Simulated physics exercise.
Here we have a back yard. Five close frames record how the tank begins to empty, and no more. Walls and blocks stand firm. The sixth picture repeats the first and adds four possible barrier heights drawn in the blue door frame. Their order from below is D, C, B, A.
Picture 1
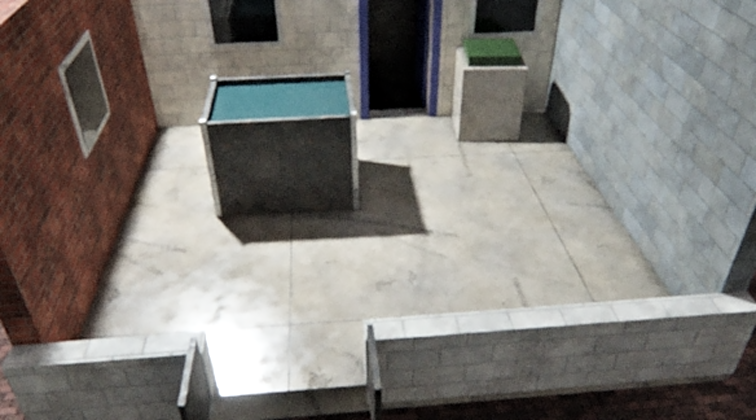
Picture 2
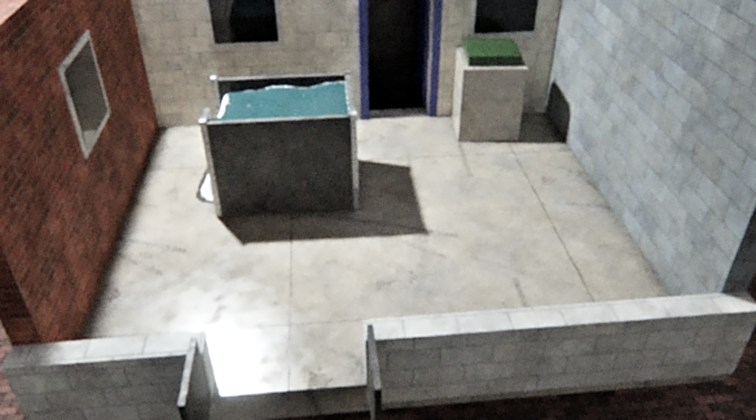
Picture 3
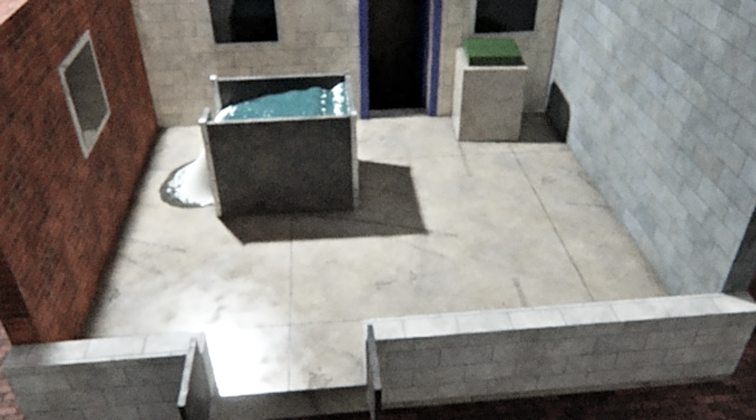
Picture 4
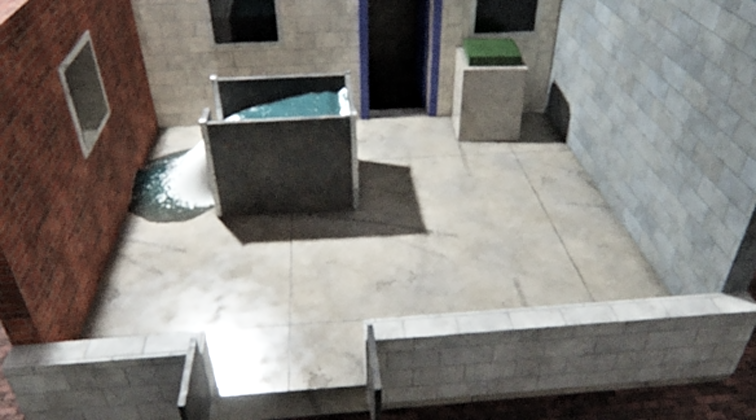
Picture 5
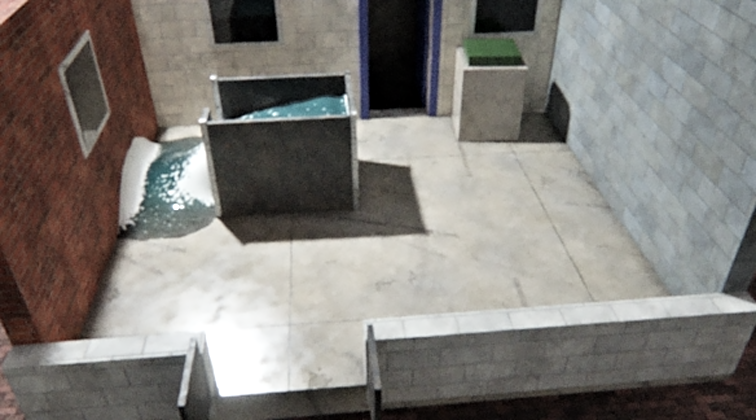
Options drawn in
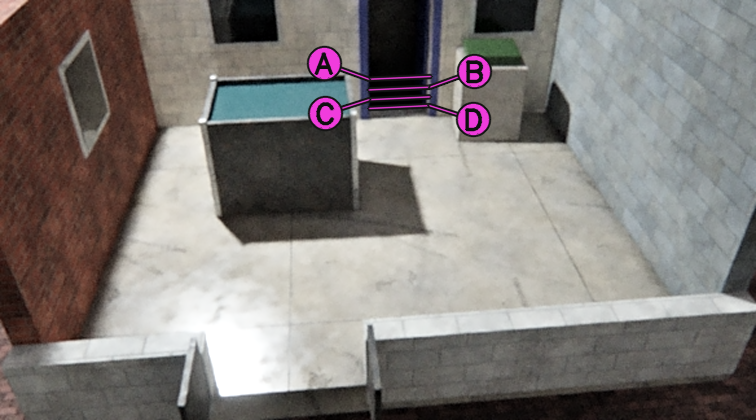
Back yard with a tank of blue-green water pouring out its left side, spreading across the pale ground and reaching the brick wall.
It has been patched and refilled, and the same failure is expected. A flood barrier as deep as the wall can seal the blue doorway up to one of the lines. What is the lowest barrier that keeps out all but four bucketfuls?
Mark D.
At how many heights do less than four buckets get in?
All of them.
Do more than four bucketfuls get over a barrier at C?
No.
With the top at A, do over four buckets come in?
No, not at all.
On the marked copy, A at (399, 77); B at (399, 88); C at (399, 98); D at (399, 107); from the bottom up D, C, B, A.
If A is chosen, nothing gets over.
If B is chosen, nothing gets over.
If C is chosen, nothing gets over.
If D is chosen, a splash gets over, under a bucket.
